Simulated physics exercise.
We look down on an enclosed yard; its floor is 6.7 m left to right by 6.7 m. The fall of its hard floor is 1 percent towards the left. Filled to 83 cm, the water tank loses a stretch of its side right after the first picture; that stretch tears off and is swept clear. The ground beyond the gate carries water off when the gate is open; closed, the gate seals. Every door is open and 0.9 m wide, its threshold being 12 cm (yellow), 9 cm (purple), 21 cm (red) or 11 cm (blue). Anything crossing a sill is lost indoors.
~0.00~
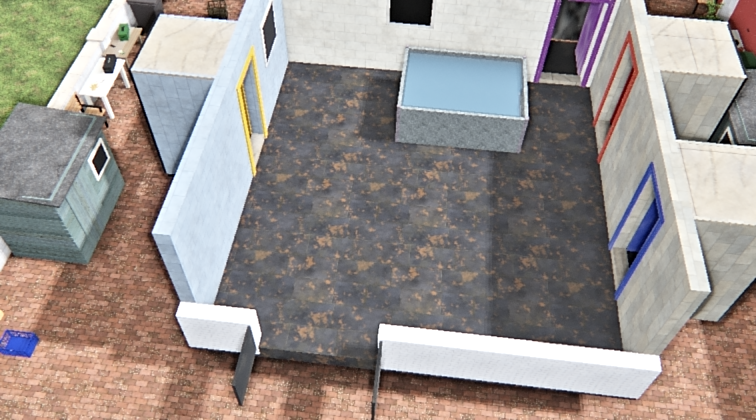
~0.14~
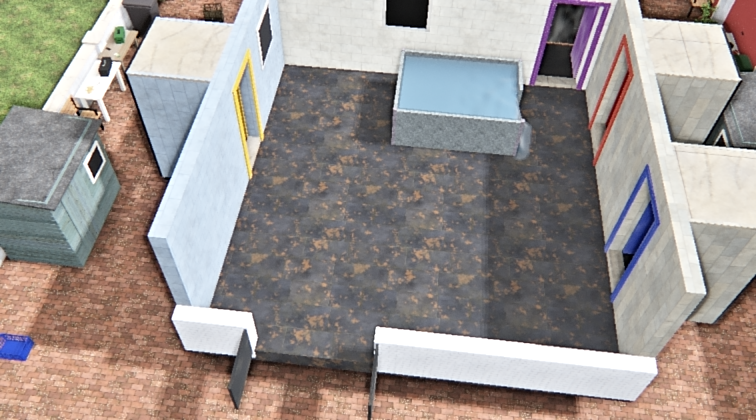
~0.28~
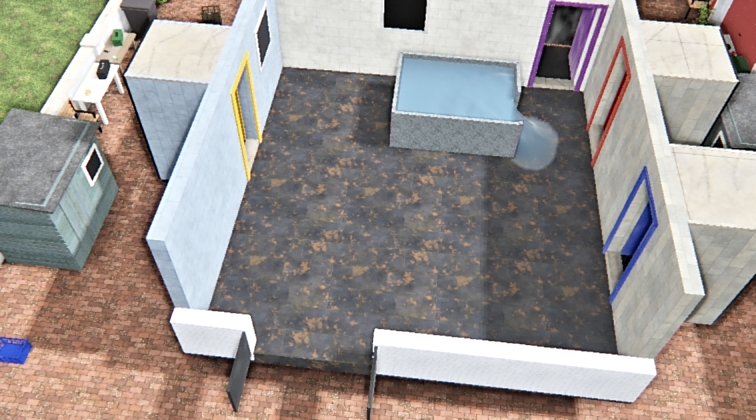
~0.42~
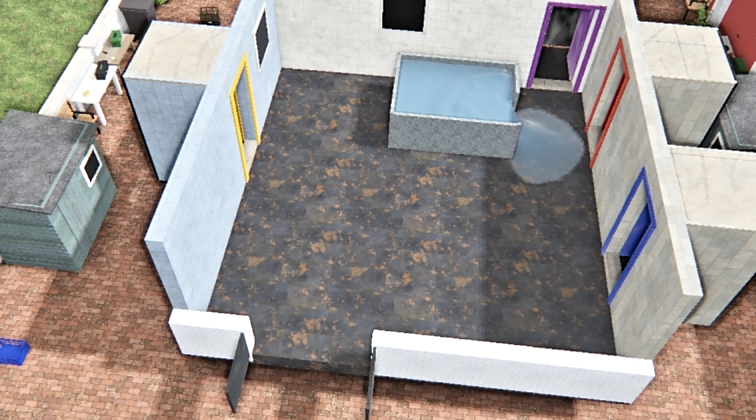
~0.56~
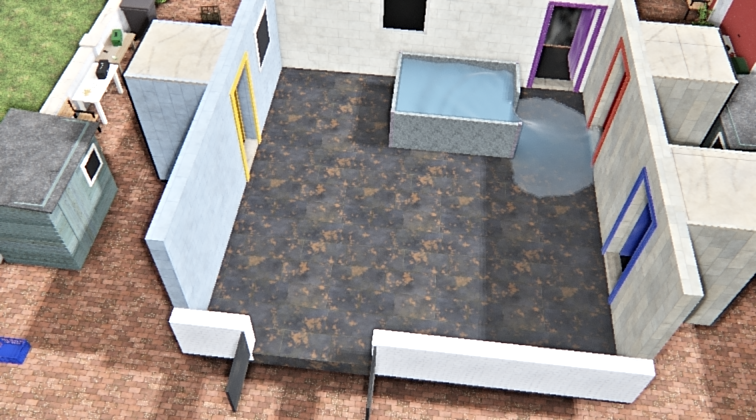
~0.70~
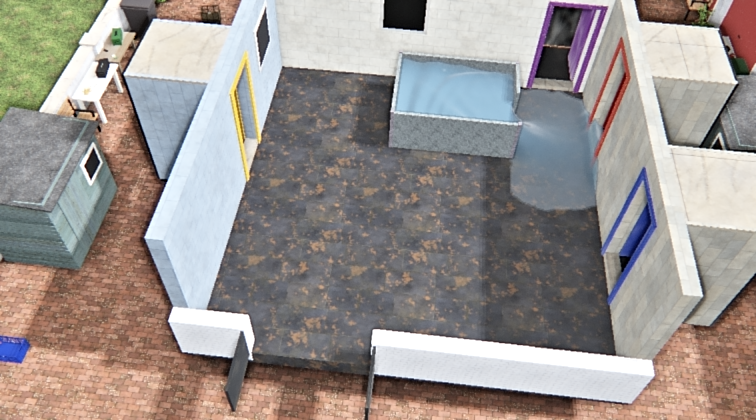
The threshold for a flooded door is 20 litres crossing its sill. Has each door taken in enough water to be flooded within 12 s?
In order: At the yellow door the amount will not overshoot the limit; at the purple door the amount will overshoot the limit; at the red door the amount will overshoot the limit; at the blue door the amount will not overshoot the limit.
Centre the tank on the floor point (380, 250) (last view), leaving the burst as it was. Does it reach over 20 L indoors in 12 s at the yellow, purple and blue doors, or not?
Well, yellow ends up inside the mark, purple ends up beyond the mark and blue ends up beyond the mark.
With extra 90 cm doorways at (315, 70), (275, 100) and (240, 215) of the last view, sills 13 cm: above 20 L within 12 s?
Well, the first is on the low side, the second is on the low side, and the third is on the low side.
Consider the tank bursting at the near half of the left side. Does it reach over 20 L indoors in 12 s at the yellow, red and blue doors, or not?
So yellow tops it, red stays lower, blue stays lower.
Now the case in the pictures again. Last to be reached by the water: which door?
That would be the yellow door.
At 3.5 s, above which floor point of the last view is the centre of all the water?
Centre: Roughly (488, 157) px.
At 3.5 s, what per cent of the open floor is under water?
About 40 per cent.
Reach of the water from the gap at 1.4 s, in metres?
3.6 m.
After 1.4 s water covers 15 % of the floor and is deepest (48 cm) near (584, 165); yellow door not reached, purple door 17 cm at the sill, 6 L in, red door 47 cm at the sill, 91 L in, blue door 5 cm at the sill, 0 L in.
After 2.2 s water covers 25 % of the floor and is deepest (41 cm) near (583, 152); yellow door not reached, purple door 22 cm at the sill, 61 L in, red door 42 cm at the sill, 222 L in, blue door 9 cm at the sill, 0 L in.
After 3.5 s water covers 40 % of the floor and is deepest (30 cm) near (583, 152); yellow door not reached, purple door 20 cm at the sill, 161 L in, red door 30 cm at the sill, 315 L in, blue door 7 cm at the sill, 0 L in.
After 7.0 s water covers 75 % of the floor and is deepest (18 cm) near (583, 152); yellow door 5 cm at the sill, 0 L in, purple door 15 cm at the sill, 307 L in, red door 18 cm at the sill, 357 L in, blue door 4 cm at the sill, 0 L in.
After 12.0 s water covers 95 % of the floor and is deepest (14 cm) near (306, 69); yellow door 8 cm at the sill, 0 L in, purple door 8 cm at the sill, 342 L in, red door 9 cm at the sill, 357 L in, blue door 3 cm at the sill, 0 L in.
